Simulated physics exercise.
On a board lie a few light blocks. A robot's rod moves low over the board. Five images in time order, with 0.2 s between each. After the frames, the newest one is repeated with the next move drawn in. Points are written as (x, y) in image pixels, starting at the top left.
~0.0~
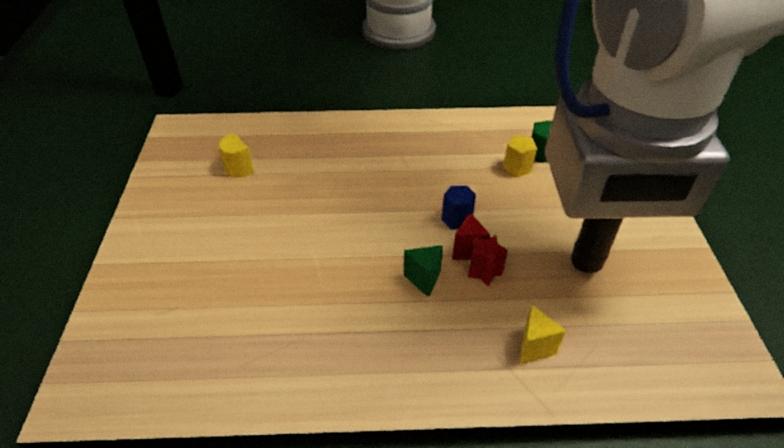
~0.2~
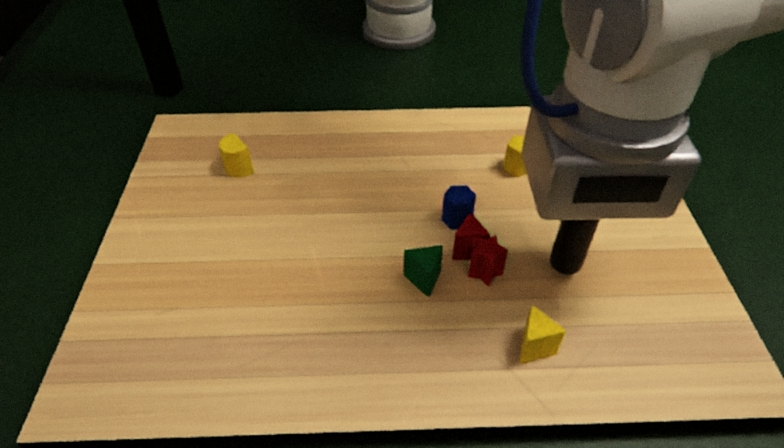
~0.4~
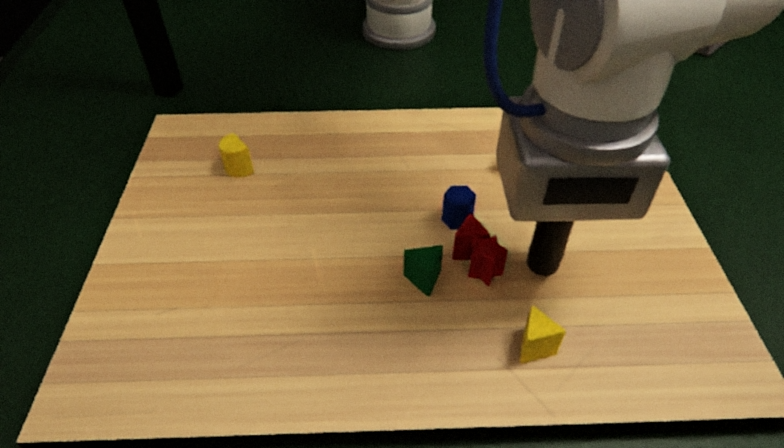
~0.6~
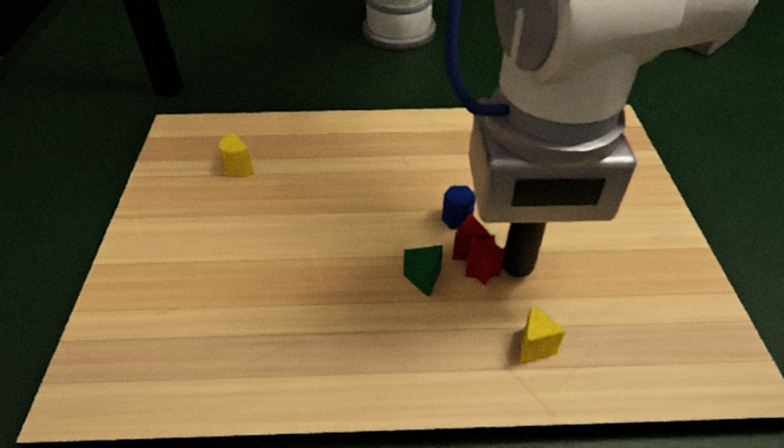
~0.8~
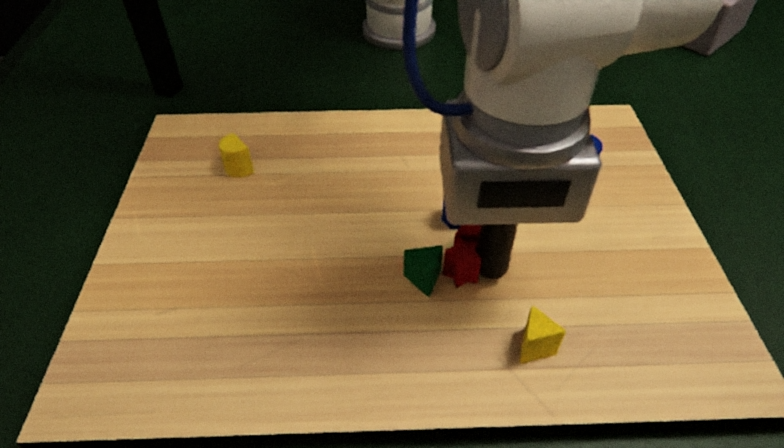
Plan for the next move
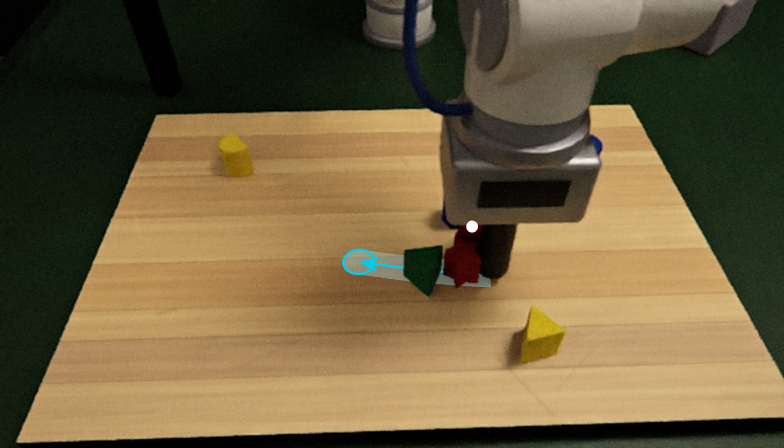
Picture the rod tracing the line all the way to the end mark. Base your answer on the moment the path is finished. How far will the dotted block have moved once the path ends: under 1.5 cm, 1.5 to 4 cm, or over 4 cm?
Its final spot will lie within 1.5 cm of the current one.
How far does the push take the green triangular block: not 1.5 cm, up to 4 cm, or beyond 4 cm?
It goes beyond 4 cm.
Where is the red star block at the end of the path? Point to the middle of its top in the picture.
The top centre is at (329, 232).
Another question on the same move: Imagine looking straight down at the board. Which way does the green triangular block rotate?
It twists against the clock when seen from above.
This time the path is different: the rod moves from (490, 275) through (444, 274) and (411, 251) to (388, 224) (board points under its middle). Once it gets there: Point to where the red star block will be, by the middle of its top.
I think it will end close to (382, 233).
Drawn move, from (490, 275) via (446, 272) and (402, 268), ending at (359, 262); the dot is on the red triangular block.
The first path, step by step. One third of the way, rod at (446, 265); green triangular block at (395, 257), turned 50° anticlockwise; red star block at (419, 244).
Two thirds of the way, rod at (402, 260); green triangular block at (361, 263), turned 80° anticlockwise; red star block at (373, 240).
At the end, rod at (358, 255); green triangular block at (360, 263), turned 90° anticlockwise; red star block at (329, 232); red triangular block still.
